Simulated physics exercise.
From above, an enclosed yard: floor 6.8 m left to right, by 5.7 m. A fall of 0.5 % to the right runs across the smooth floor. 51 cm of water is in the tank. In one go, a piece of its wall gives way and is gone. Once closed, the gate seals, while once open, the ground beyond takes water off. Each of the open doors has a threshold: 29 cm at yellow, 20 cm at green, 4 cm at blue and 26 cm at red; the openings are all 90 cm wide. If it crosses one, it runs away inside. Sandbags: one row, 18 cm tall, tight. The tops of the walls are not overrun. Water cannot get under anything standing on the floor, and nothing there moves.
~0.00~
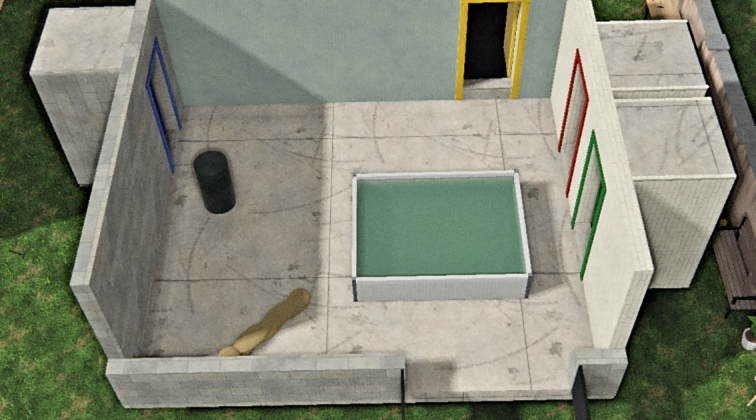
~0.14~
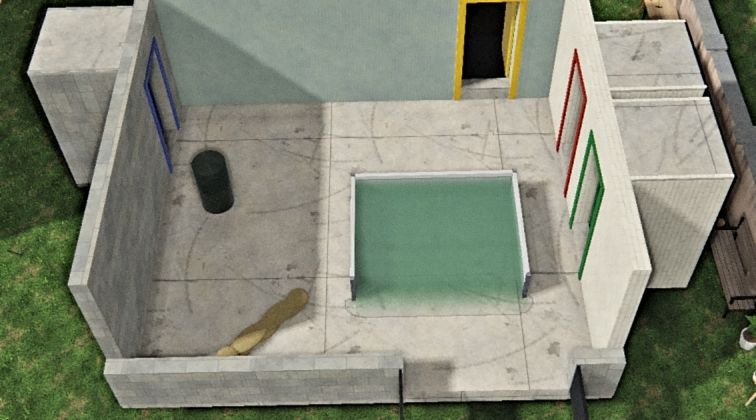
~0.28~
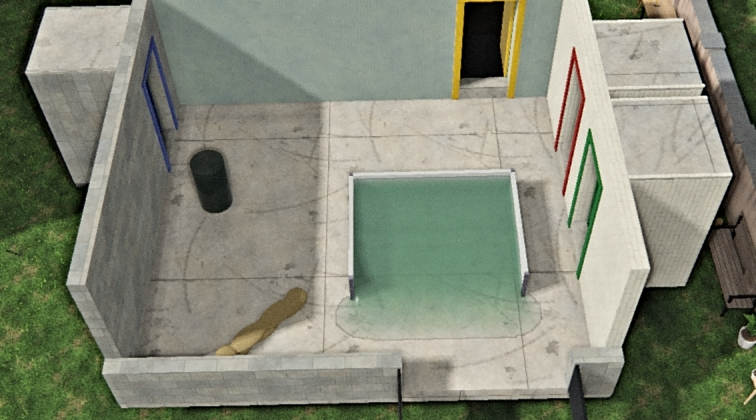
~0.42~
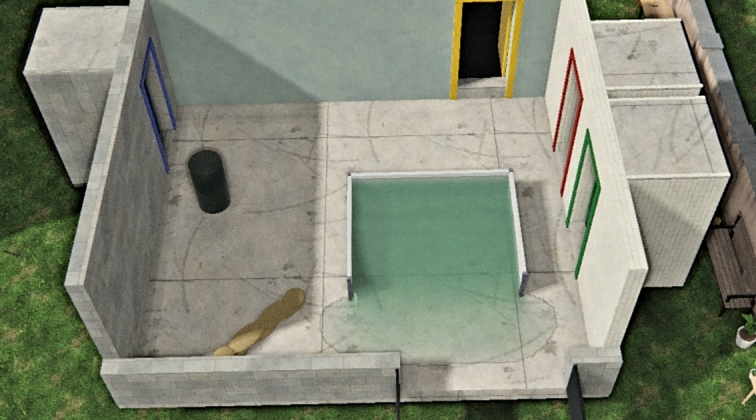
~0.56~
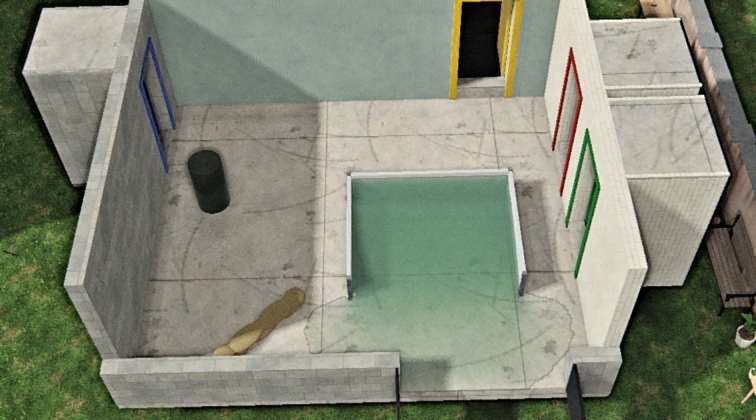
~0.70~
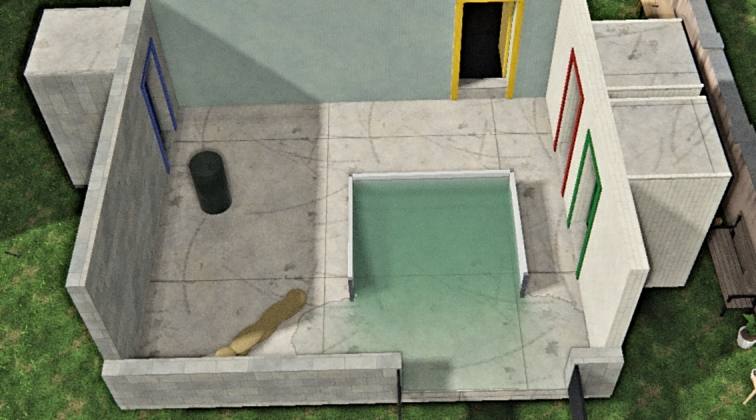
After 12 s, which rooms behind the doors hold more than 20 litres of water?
Room by room: Behind the yellow door 20 litres at most, behind the green door 20 litres at most, behind the blue door 20 litres at most, behind the red door 20 litres at most.
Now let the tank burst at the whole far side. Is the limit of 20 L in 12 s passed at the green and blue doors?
Green: Within limit; blue: Beyond limit.
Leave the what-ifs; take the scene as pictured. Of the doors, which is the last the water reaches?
The yellow door is last.
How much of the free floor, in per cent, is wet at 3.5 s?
Around 35 per cent wet.
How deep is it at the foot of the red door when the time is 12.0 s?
It's some 2.5 centimetres deep.
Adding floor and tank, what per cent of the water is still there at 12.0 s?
Around 32 percent of the water.
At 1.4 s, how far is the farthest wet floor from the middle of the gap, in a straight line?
Roughly 3.4 m.
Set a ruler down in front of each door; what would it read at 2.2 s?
You'd get yellow at 0 cm, green at 0 cm, blue at 0 cm, and red at 0 cm.
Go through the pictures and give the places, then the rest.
In the first picture, the tank at (438, 226) is whole and still, 51 cm deep.
In the second picture, water pours out at (439, 291) and has run 1.4 m, to (352, 308); typically 6 cm deep outside, 51 cm at the tank's back.
In the third picture, the front is at (343, 321), 1.5 m from the gap at (438, 291); 1.7 m2 of floor is under water; 51 cm left at the back of the tank.
In the fourth picture, the front is at (546, 330), 1.8 m from the gap at (436, 292); 3.2 m2 of floor is under water; 51 cm left at the back of the tank.
In the fifth picture, water pours out at (435, 291) and has run 2.0 m, to a hidden place; typically 7 cm deep outside, 50 cm at the tank's back.
In the sixth picture, water pours out at (437, 292) and has run 2.4 m, to a hidden place; typically 8 cm deep outside, 44 cm at the tank's back.
After 1.4 s water covers 20 % of the floor and is deepest (32 cm) near (391, 377); yellow door not reached, green door not reached, blue door not reached, red door not reached.
After 2.2 s water covers 25 % of the floor and is deepest (27 cm) near (379, 377); yellow door not reached, green door not reached, blue door not reached, red door not reached.
After 3.5 s water covers 35 % of the floor and is deepest (22 cm) near (246, 359); yellow door not reached, green door 2 cm at the sill, 0 L in, blue door not reached, red door not reached.
After 7.0 s water covers 65 % of the floor and is deepest (8 cm) near (574, 373); yellow door not reached, green door 2 cm at the sill, 0 L in, blue door 2 cm at the sill, 0 L in, red door 3 cm at the sill, 0 L in.
After 12.0 s water covers 70 % of the floor and is deepest (5 cm) near (574, 373); yellow door 3 cm at the sill, 0 L in, green door 2 cm at the sill, 0 L in, blue door 2 cm at the sill, 0 L in, red door 3 cm at the sill, 0 L in.
